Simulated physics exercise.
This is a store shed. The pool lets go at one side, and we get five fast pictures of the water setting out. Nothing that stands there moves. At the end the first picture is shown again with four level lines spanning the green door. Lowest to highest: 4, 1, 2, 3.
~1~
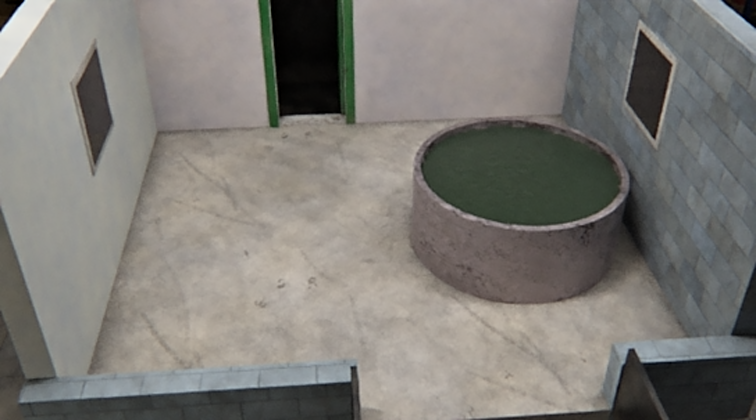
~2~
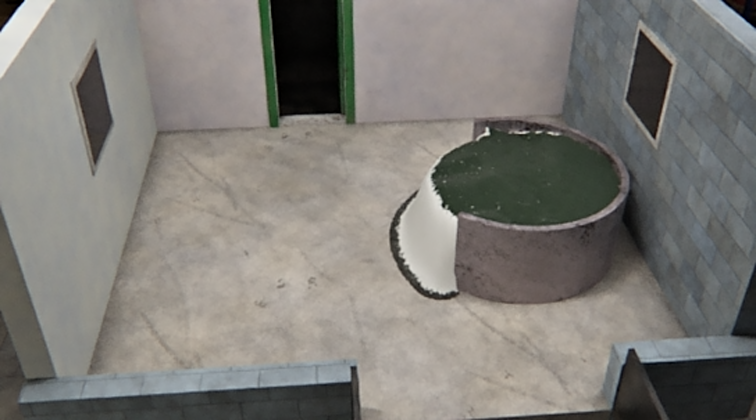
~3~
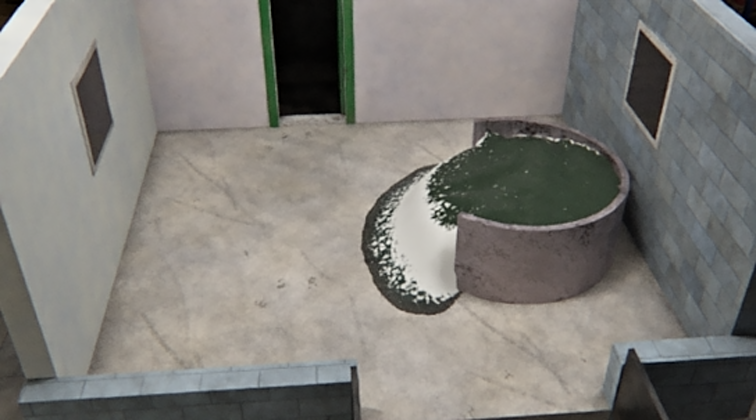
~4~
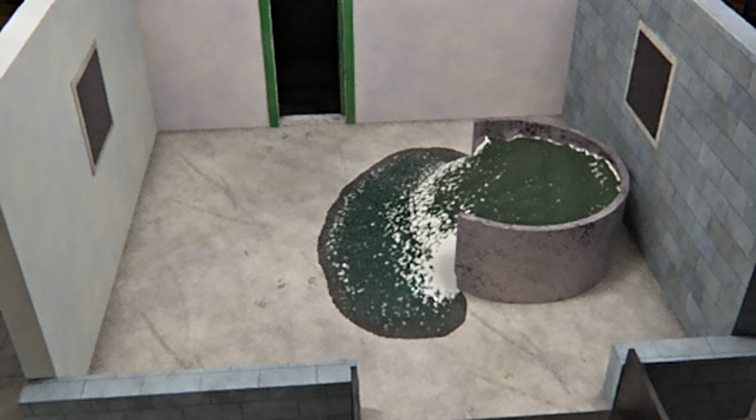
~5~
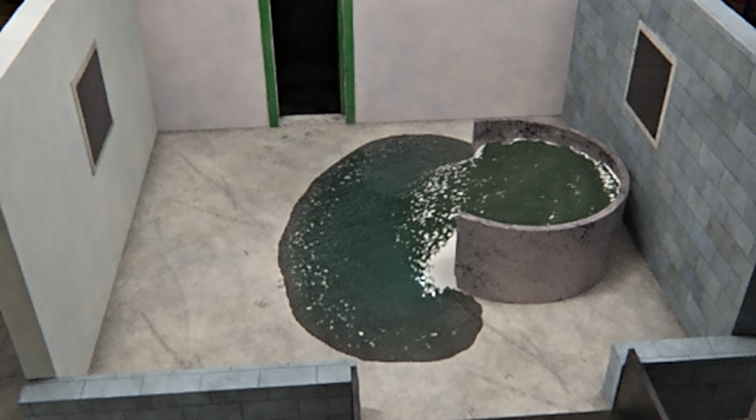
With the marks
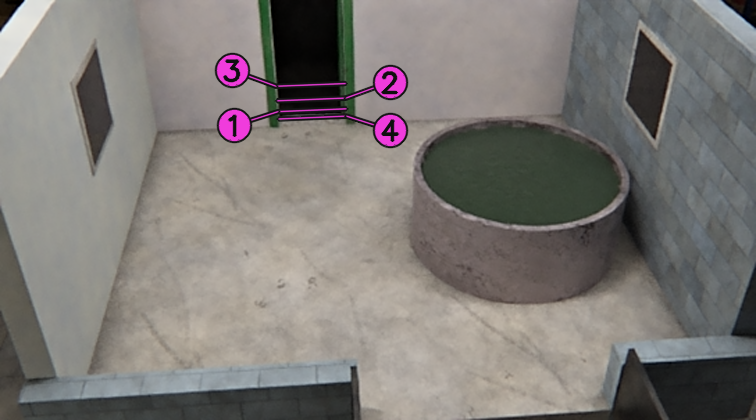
Dark green water stands in a round, rough grey-brown tank at the right of a store shed, seen from above by a still camera. Pale walls, a green-framed doorway at the back and a grey block wall on the right enclose a bare floor. The tank's left side disappears, and the water pours out leftward, white at first, spreading across the floor in a widening dark, rounded sheet.
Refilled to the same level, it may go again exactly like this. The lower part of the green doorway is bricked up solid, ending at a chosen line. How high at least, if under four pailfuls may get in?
Mark 1.
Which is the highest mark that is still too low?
Mark 4.
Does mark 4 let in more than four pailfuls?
Yes, that goes wrong.
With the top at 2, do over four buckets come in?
No, not at all.
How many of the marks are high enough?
Three of the four.
On the marked copy, 1 at (312, 110); 2 at (311, 99); 3 at (310, 84); 4 at (312, 117); from the bottom up 4, 1, 2, 3.
If 1 is chosen, a splash gets over, under a bucket.
If 2 is chosen, nothing gets over.
If 3 is chosen, nothing gets over.
If 4 is chosen, about 9 bucketfuls get in.
